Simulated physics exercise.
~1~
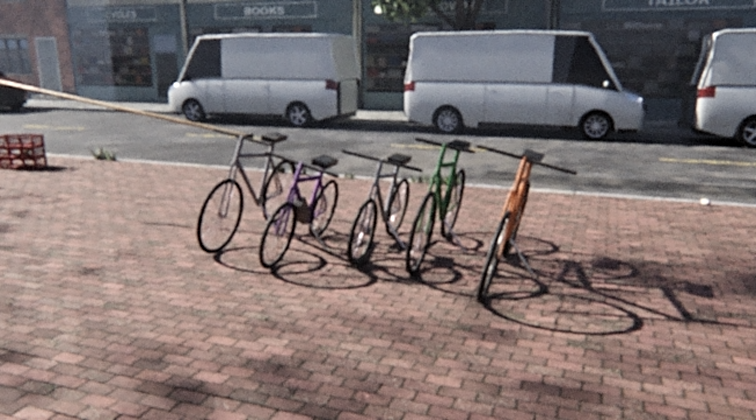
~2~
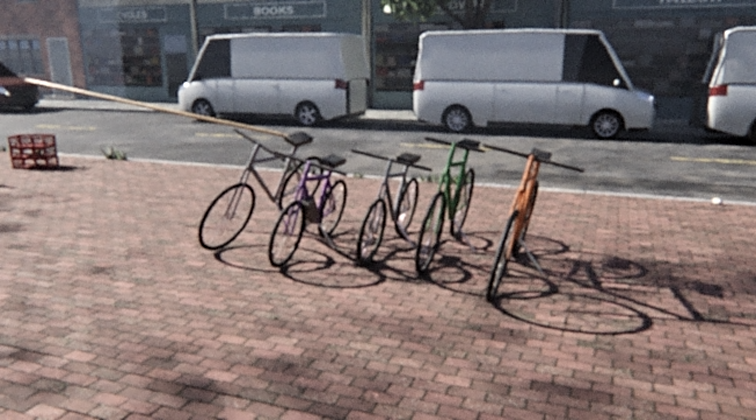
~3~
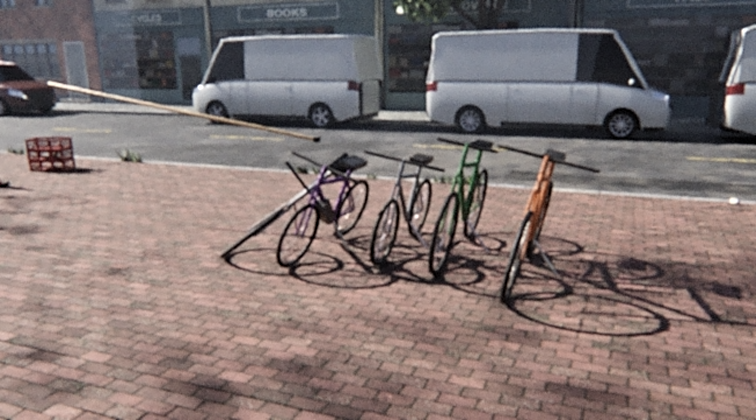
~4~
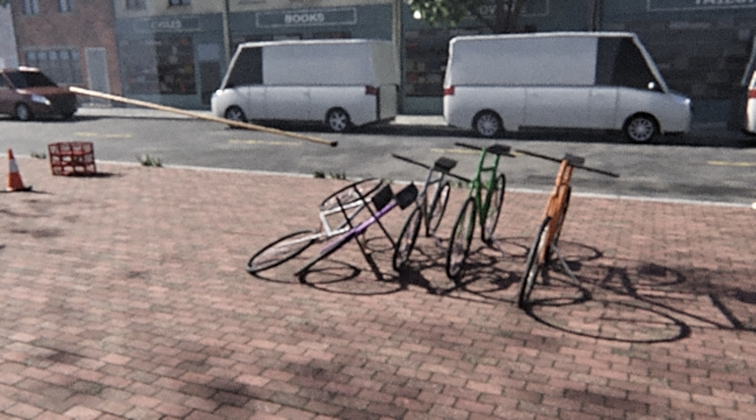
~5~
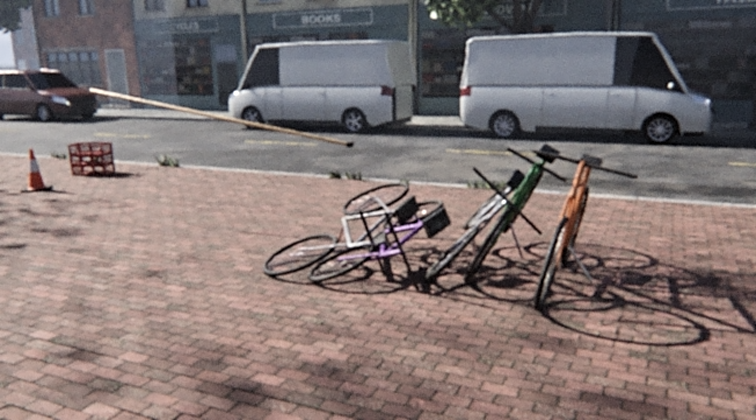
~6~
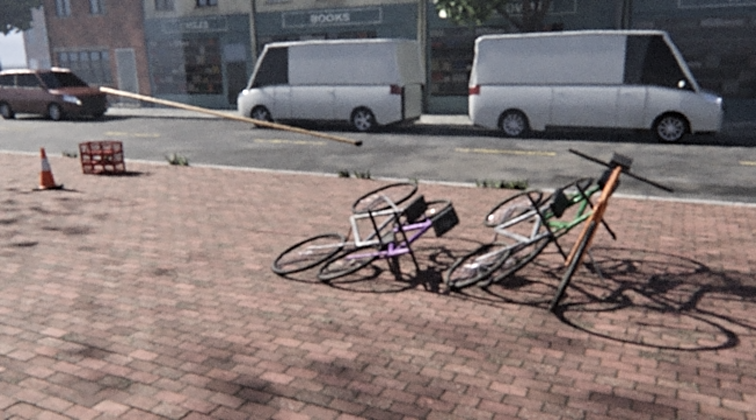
Five bicycles stand in a row on a sunlit red-brick pavement, seen from slightly above, with white vans and shopfronts across the street behind them. From left to right they are grey, purple, grey, green and orange, and a long pale pole reaches in from the left. The pole moves right against the leftmost bicycle, which tips over into the purple one. The purple bicycle goes down next, then the middle grey one, and the green one topples after it towards the orange. At the end four lie tipped over, while the orange bicycle leans slightly but still stands.
